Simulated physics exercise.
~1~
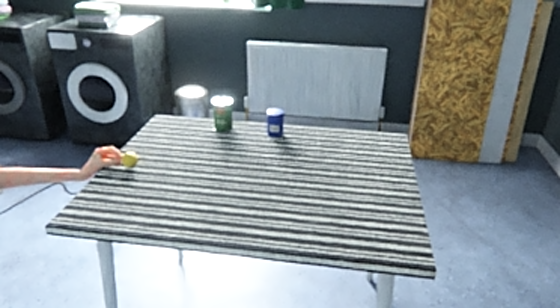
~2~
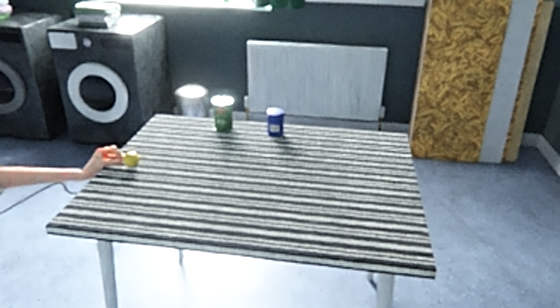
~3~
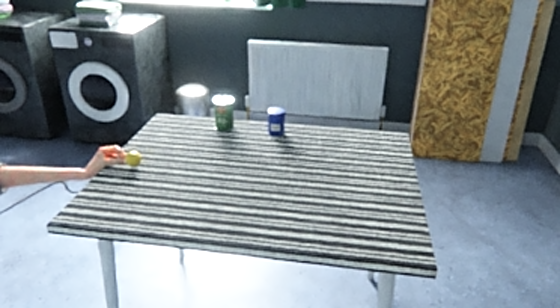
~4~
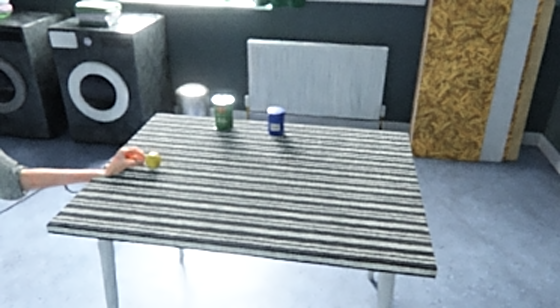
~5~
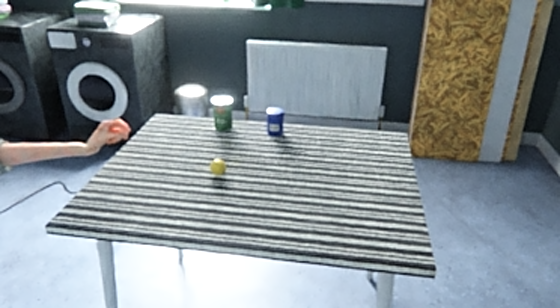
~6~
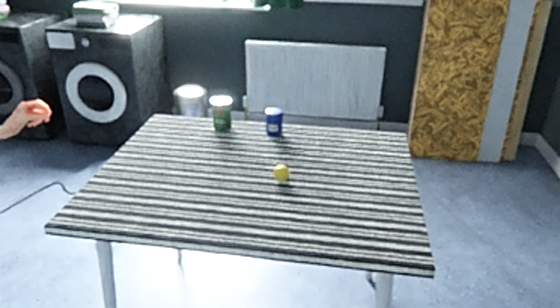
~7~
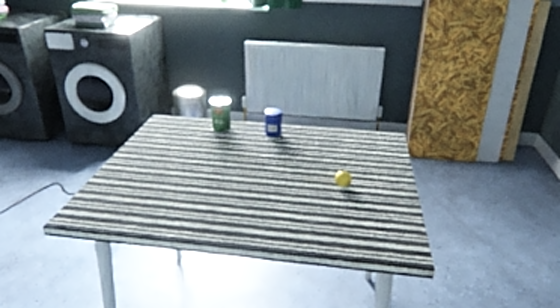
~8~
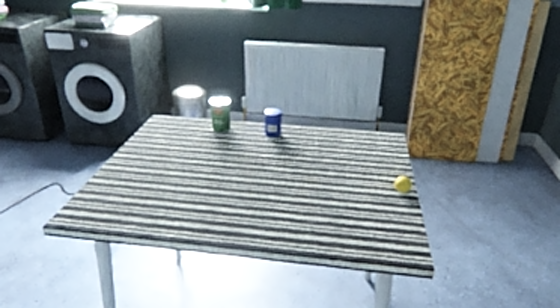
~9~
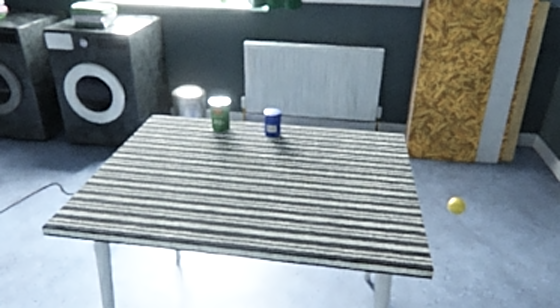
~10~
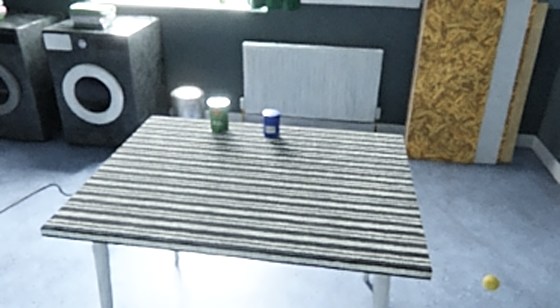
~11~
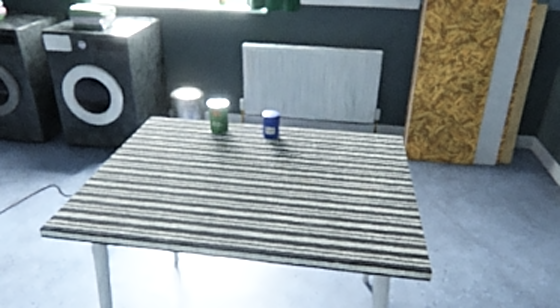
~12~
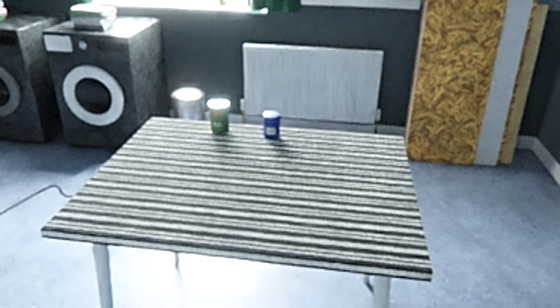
In a laundry-like room with dark walls, a slightly swaying camera looks down on a table with a striped top, with front-loading machines behind it at the left and a white radiator at the back. A green tin and a blue jar stand near the table's far edge, while a hand reaching in from the left holds a yellow lemon. The hand pushes the lemon to the right, lets go and draws back out of view. The lemon travels on across the tabletop, passes over the right edge and drops towards the floor, out of sight. The tin and jar stay in place.
